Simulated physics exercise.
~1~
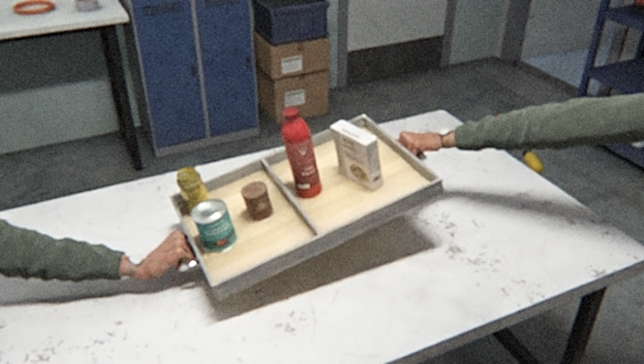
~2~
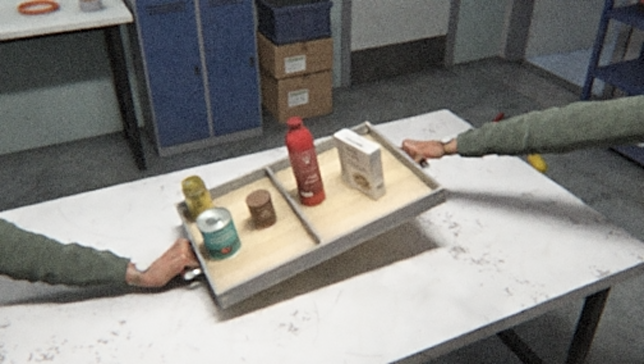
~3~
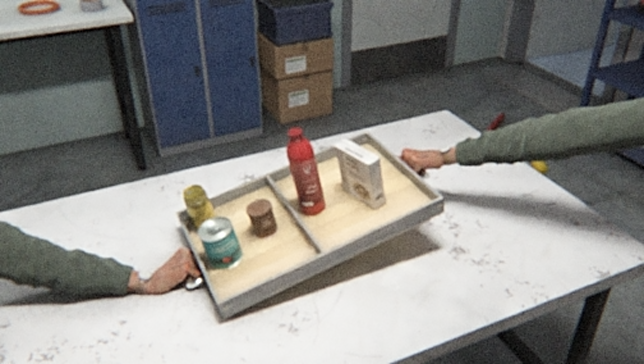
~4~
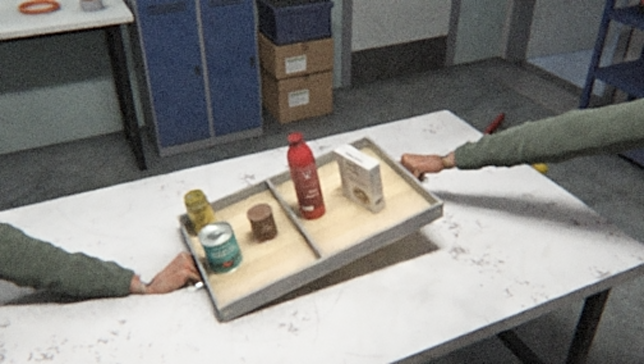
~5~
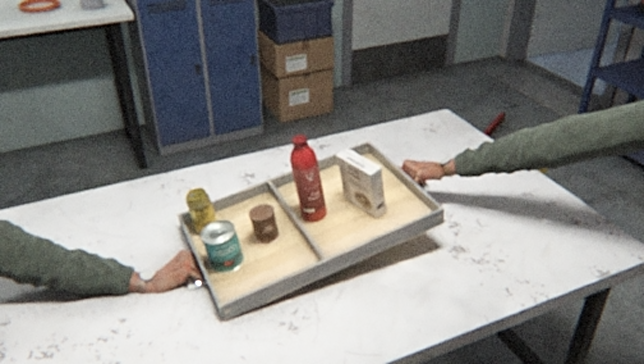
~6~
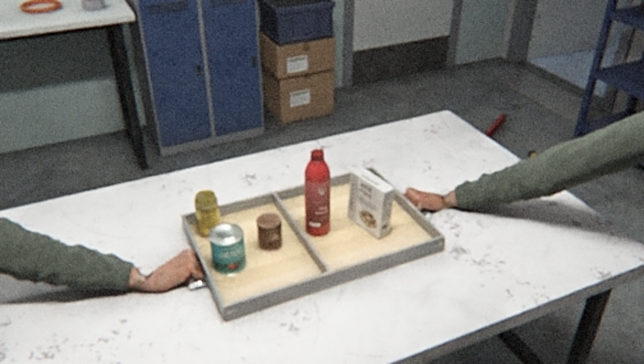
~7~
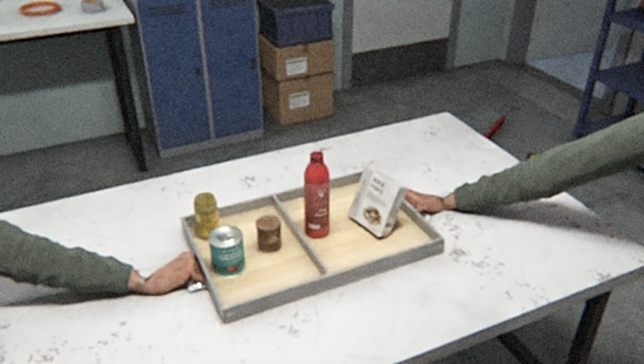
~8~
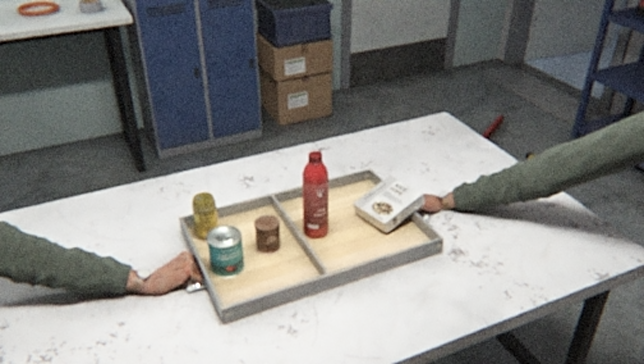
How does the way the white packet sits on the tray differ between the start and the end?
At the start the white packet is leaning along with the tilted tray, but by the end it is lying on its side near the right edge of the tray.
